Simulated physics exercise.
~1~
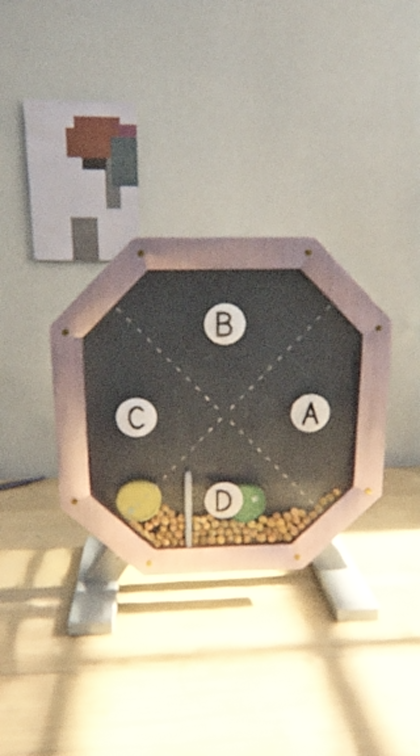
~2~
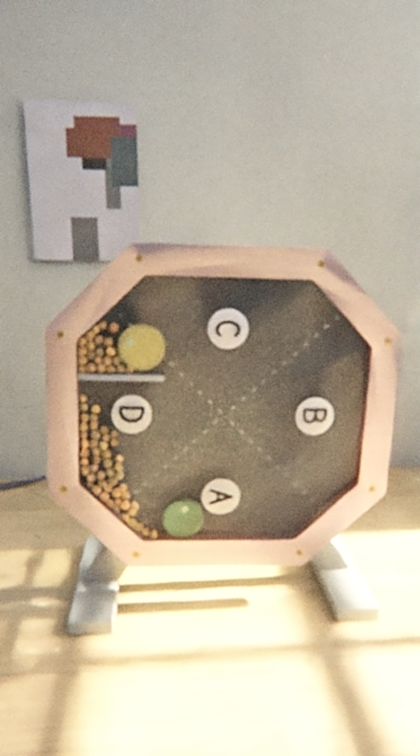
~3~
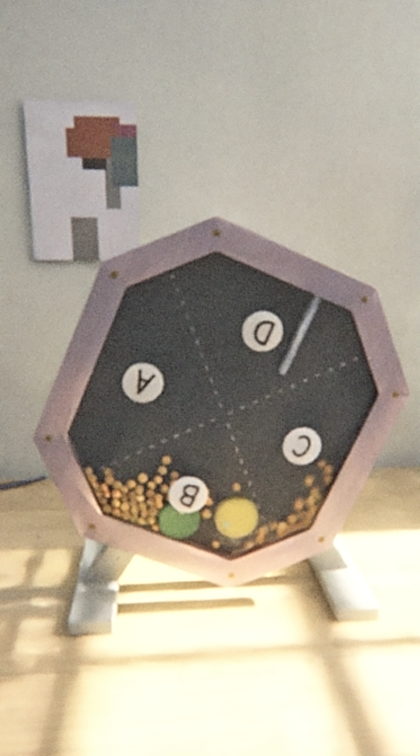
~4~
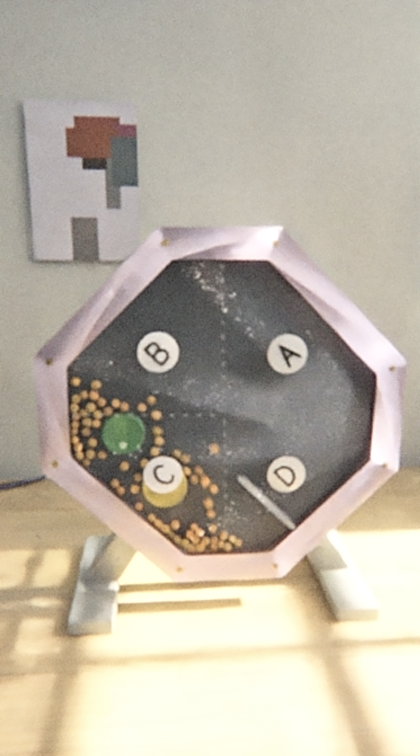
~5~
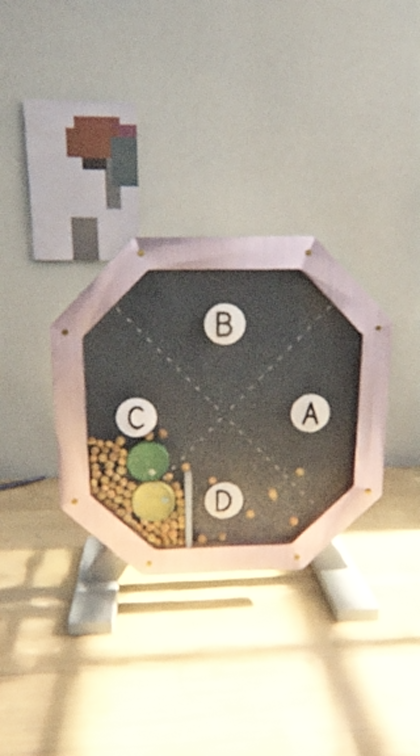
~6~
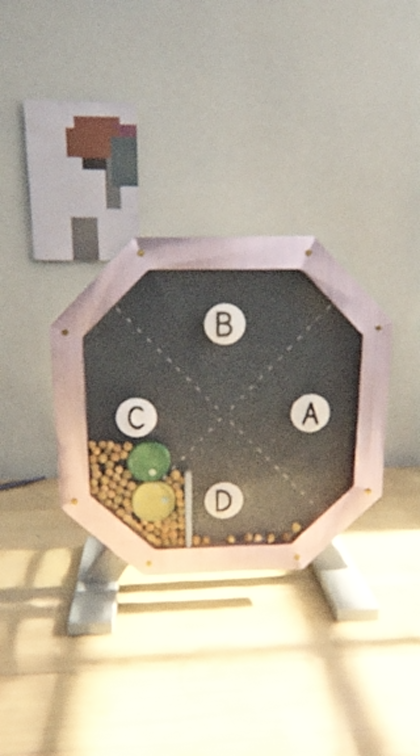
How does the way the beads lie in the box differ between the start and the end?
At the start the beads lie in a low layer along the bottom, mostly to the right of the short divider. At the end most of them are heaped at the lower left, with only a few left along the bottom to the right of the divider.
An octagonal box turns full circle clockwise, leaving most beads and both discs at lower left.
